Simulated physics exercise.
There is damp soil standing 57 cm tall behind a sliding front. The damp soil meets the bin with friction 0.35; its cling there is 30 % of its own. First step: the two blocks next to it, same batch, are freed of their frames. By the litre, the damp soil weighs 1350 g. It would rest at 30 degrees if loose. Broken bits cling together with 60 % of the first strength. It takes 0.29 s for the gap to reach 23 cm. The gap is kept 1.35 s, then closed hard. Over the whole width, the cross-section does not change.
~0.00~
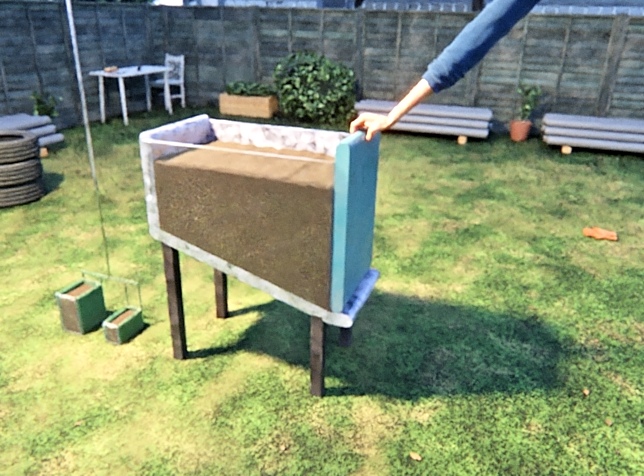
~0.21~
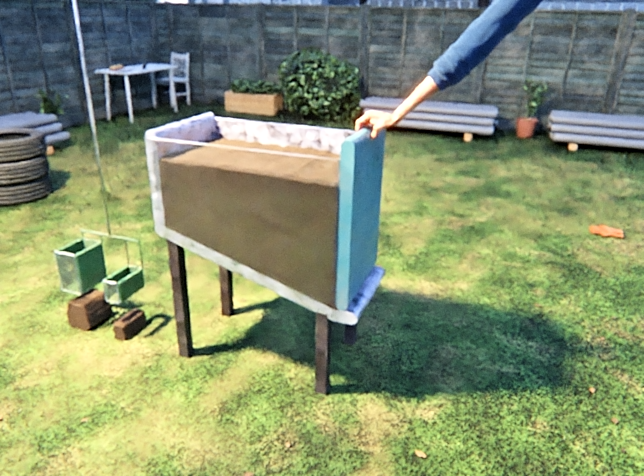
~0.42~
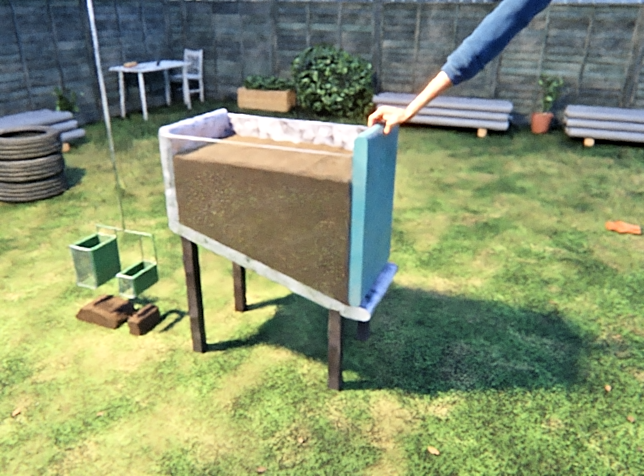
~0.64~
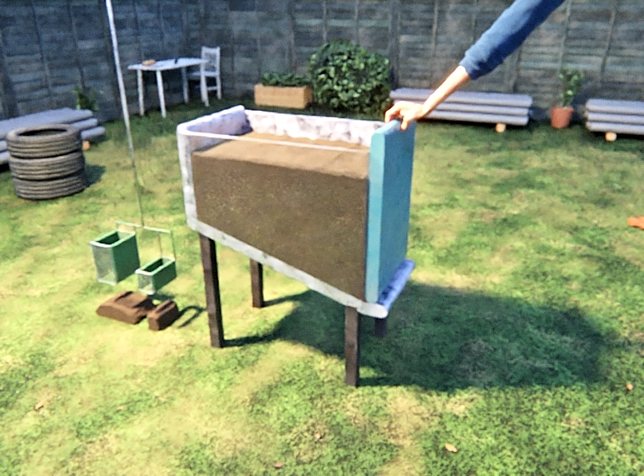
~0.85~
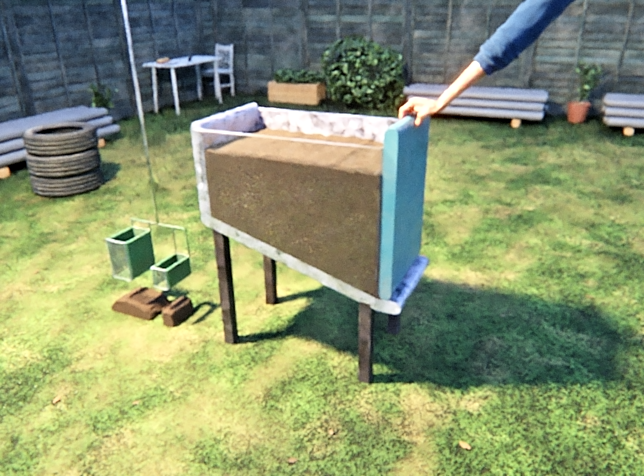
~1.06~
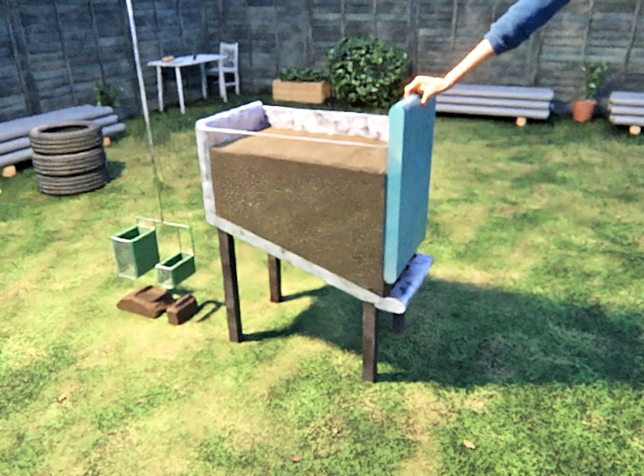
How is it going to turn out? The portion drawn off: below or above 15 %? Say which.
The answer is above.
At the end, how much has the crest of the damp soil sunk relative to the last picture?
Measured change: About 0 cm.
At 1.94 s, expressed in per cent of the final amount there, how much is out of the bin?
Value noted: About 40 per cent.
After 1.46 s, the hatch is 23 cm open and 2 % is out.
After 1.94 s, the hatch is 23 cm open and 9 % is out.
After 2.42 s, the hatch is 23 cm open and 17 % is out.
After 2.89 s, the hatch is 6.0 cm open and 23 % is out.
After 3.47 s, the hatch is shut and 24 % is out.
